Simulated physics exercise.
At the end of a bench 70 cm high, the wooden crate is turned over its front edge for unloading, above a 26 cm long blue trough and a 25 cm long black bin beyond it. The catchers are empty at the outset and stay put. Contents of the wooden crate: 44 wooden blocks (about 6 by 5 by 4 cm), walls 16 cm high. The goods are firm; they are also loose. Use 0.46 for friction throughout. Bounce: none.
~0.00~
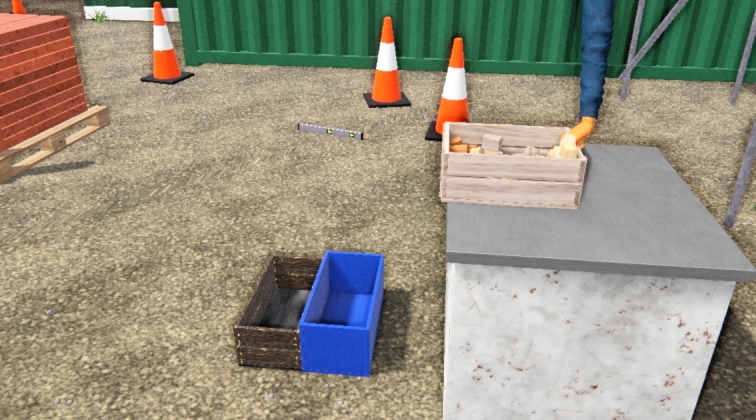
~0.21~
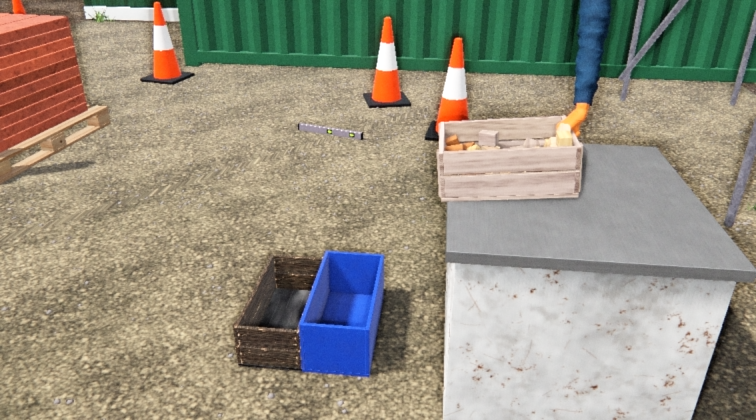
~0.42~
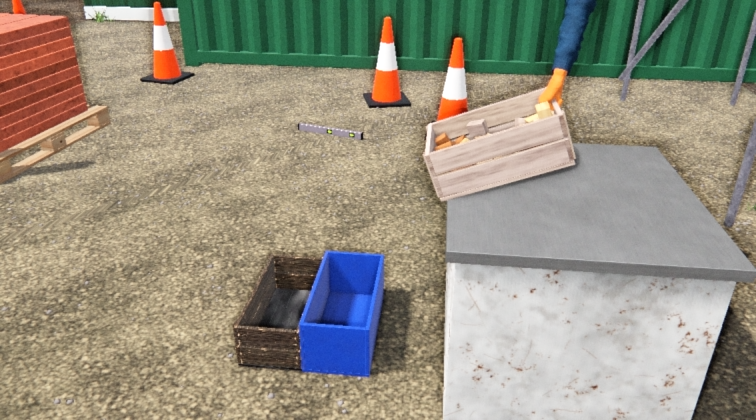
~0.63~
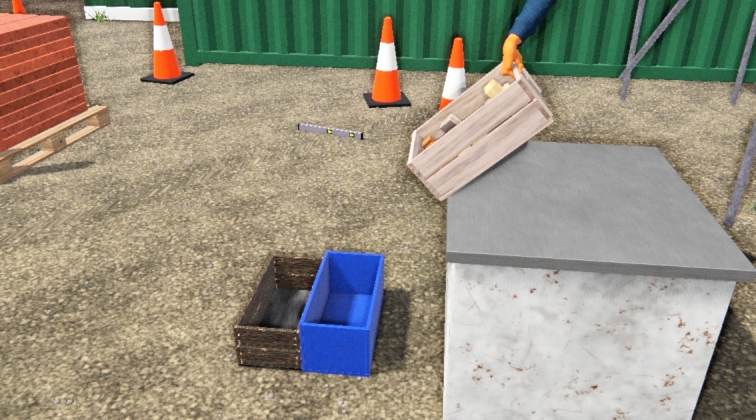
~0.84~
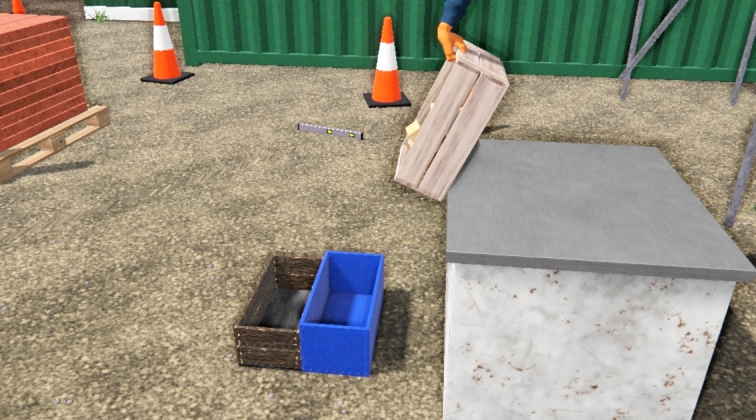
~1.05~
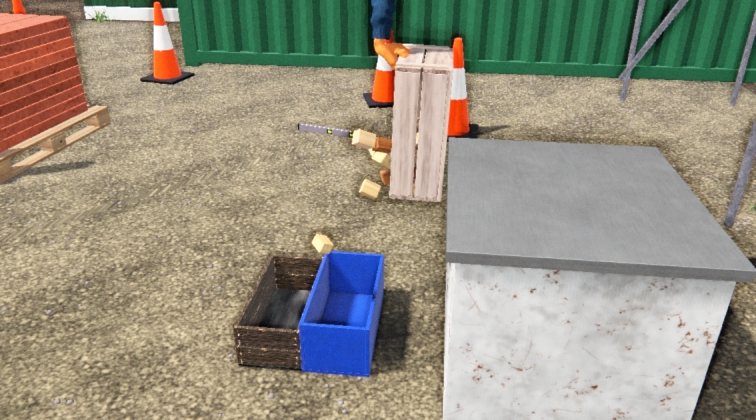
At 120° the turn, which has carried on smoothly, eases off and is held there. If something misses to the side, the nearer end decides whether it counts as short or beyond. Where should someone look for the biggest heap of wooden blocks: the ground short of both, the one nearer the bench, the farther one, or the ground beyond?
That would be the blue trough, the closer of the two.
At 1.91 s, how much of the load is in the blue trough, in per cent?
70 %.
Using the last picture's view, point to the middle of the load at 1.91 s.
Around (344, 314).
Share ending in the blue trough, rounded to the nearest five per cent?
About 85 per cent.
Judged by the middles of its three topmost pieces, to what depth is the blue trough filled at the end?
12 cm or thereabouts.
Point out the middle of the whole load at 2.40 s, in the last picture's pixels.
Look around pixel (341, 318).
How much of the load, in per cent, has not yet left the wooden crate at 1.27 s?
Some 65 per cent, more or less.
After 1.27 s, tilt 108°; 28 still in the wooden crate, 1 in the blue trough, 1 in the black bin and 14 in the air.
After 1.54 s, tilt 120°; 14 still in the wooden crate, 12 in the blue trough, 4 in the black bin and 14 in the air.
After 1.91 s, tilt 120°; 4 still in the wooden crate, 30 in the blue trough, 6 in the black bin and 4 in the air.
Outcome (at 2.40 s), 38 in the blue trough and 6 in the black bin.
